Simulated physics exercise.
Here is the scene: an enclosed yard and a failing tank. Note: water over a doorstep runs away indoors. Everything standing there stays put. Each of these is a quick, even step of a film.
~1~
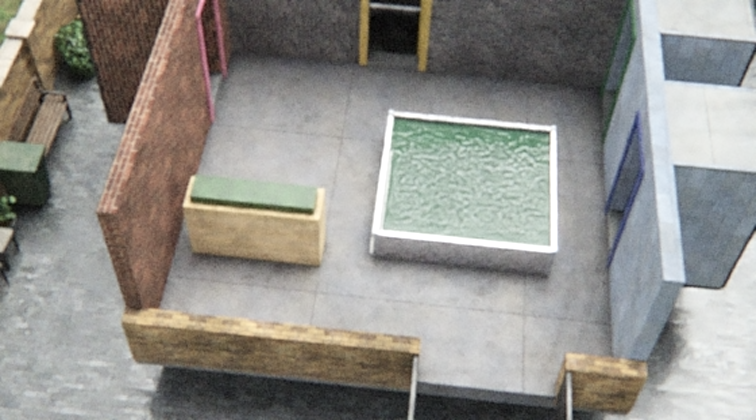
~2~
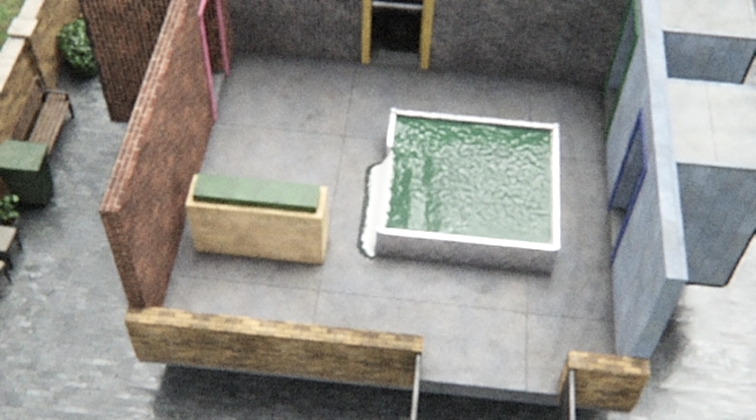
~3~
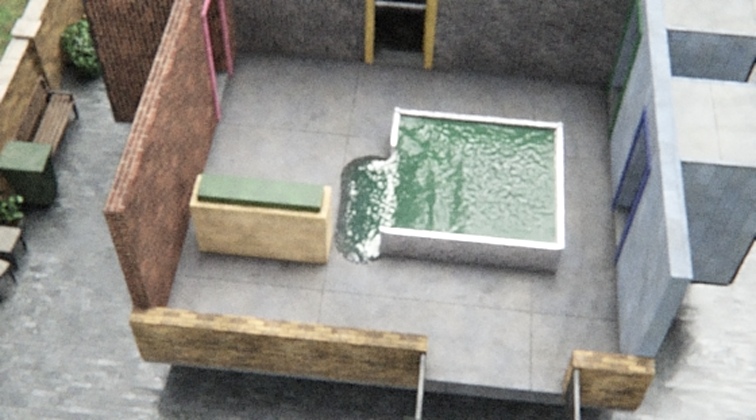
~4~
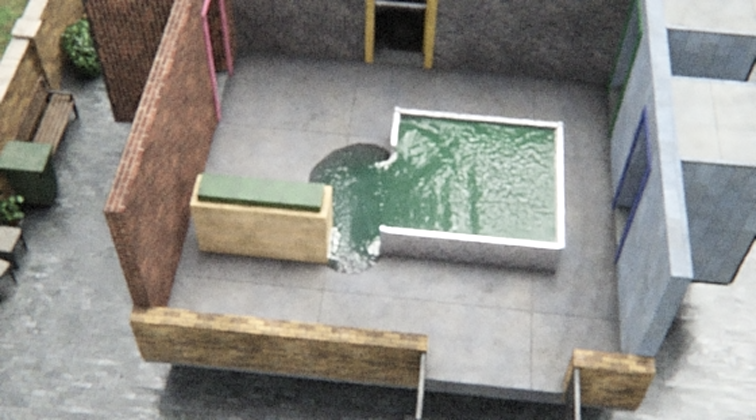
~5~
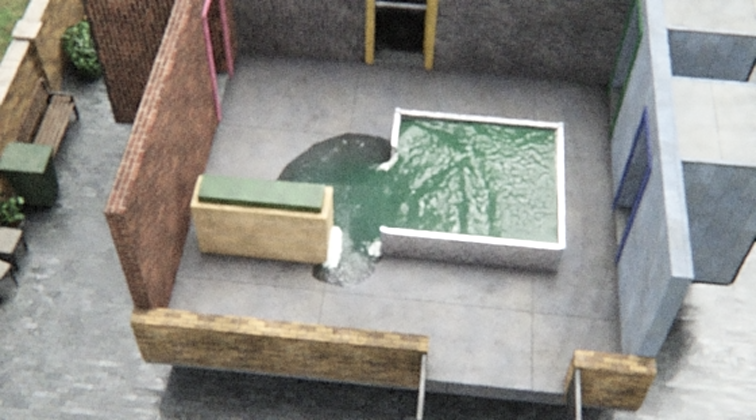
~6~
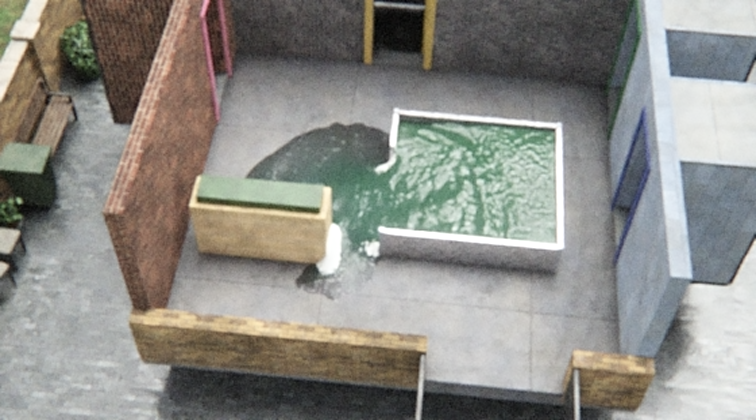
The clip shows a walled yard with a white-rimmed tank of green water; its left side gives way, and water pours out leftward, spreading across the grey floor and around the near end of a tan, green-topped block.
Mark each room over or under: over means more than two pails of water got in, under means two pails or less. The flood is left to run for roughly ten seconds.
Yellow door: Under, blue door: Under, pink door: Under, green door: Under.
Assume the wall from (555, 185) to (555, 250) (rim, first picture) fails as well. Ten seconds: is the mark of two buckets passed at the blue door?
Blue door exceeds the limit.
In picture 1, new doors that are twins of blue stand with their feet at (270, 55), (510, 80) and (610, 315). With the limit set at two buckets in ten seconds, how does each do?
As listed: Is over, takes less, lets less in.
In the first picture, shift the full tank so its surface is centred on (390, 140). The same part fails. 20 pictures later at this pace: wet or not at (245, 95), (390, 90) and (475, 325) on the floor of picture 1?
Log: Flood; flood; no flood.
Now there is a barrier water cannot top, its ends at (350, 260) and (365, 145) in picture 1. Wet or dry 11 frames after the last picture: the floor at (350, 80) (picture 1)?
That spot would be inundated.
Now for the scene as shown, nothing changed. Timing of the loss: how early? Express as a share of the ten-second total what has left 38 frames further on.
About 25 per cent.
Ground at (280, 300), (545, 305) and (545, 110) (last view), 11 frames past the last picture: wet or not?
Result, as listed: Wetted / not wetted / not wetted.
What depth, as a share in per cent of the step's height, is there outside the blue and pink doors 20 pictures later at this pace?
In order: Roughly 0 and 80 in a hundred.
A moment on, water covers 25 % of the floor; the yellow door not reached, the blue door not reached, the pink door not reached, the green door not reached.
Next, water covers 35 % of the floor; the yellow door not reached, the blue door not reached, the pink door wet at the sill, nothing in, the green door not reached.
Then, water covers 50 % of the floor; the yellow door not reached, the blue door not reached, the pink door wet at the sill, nothing in, the green door not reached.
Later, water covers 90 % of the floor; the yellow door wet at the sill, nothing in, the blue door wet at the sill, nothing in, the pink door wet at the sill, nothing in, the green door wet at the sill, nothing in.
In the end, water covers 95 % of the floor; the yellow door under two buckets in, the blue door under two buckets in, the pink door wet at the sill, nothing in, the green door wet at the sill, nothing in.
